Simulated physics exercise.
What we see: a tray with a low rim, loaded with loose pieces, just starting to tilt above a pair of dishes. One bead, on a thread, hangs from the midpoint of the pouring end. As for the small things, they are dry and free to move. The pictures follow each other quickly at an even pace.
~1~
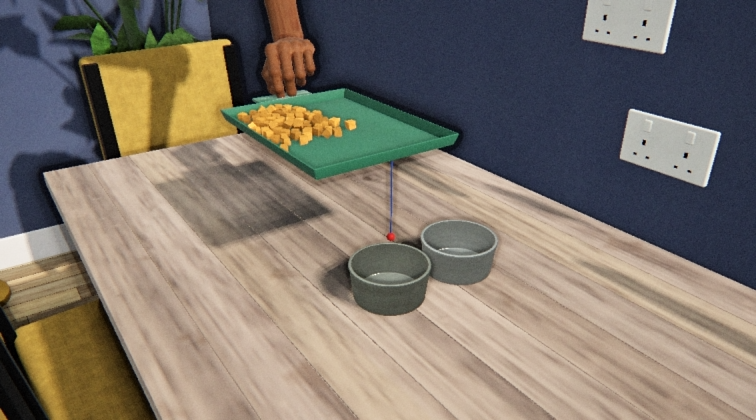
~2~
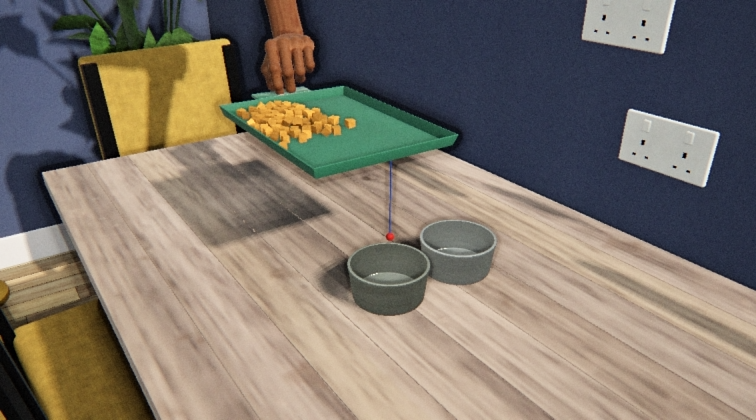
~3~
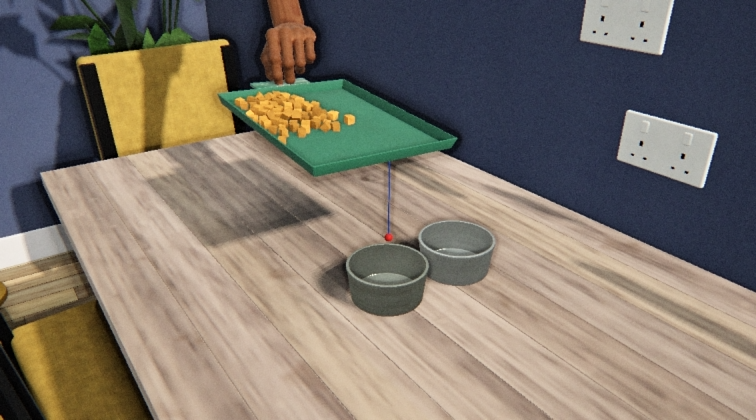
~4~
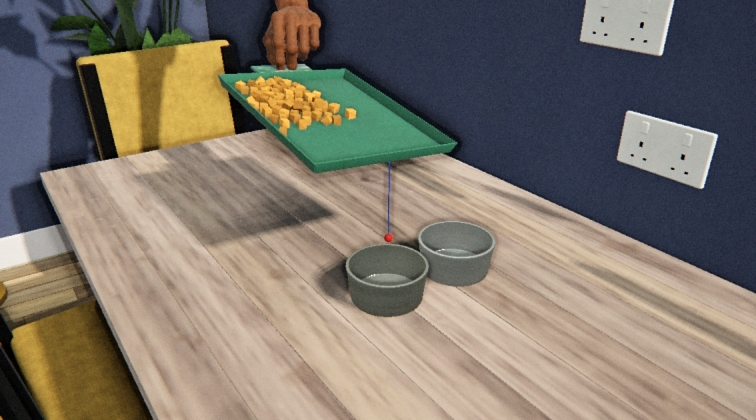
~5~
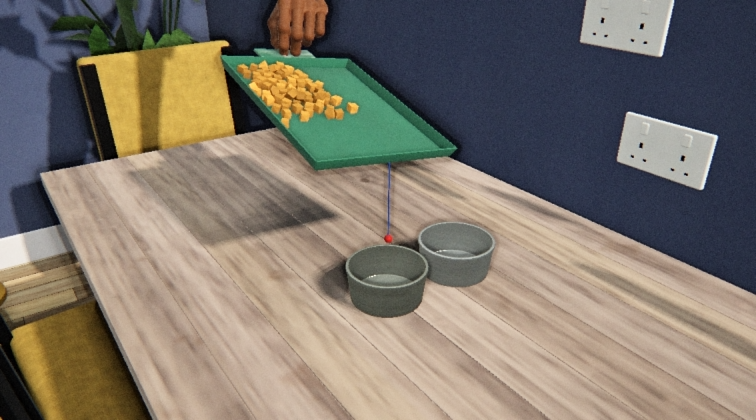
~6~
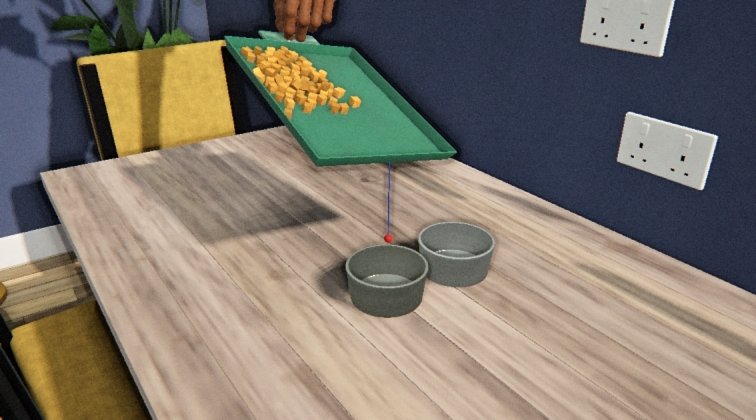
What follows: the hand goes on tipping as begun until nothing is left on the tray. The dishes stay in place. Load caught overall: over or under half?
Over.
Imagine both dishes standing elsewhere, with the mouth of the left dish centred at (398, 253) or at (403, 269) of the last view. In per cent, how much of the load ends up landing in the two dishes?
About 70 per cent first, then about 60 per cent.
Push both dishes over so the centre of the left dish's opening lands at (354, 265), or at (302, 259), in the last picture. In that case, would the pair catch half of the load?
First place: Short of half; second place: Short of half.
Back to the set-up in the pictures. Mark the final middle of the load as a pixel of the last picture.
Close to (466, 263) in the last picture.
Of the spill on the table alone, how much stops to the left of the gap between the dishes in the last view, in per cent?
Roughly 10 in a hundred.
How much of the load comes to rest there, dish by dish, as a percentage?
I'd say some 0 in a hundred wind up in the left dish, and some 70 in a hundred in the right.
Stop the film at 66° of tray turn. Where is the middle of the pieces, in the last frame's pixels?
Near (432, 155).
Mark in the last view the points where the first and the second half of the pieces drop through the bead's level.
The early half goes through (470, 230), the late half through (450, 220).
Shortly afterwards, tray tipped steeply; near two thirds on the tray; only a few outside both; near a quarter in the air.
Next, tray tipped past a quarter turn; near two thirds in the right dish; near a third outside both; only a few in the air.
Some moments later, tray tipped past a quarter turn; near two thirds in the right dish; near a third outside both.
In the end, tray tipped past a quarter turn; none at all in the left dish; near two thirds in the right dish; near a third outside both.
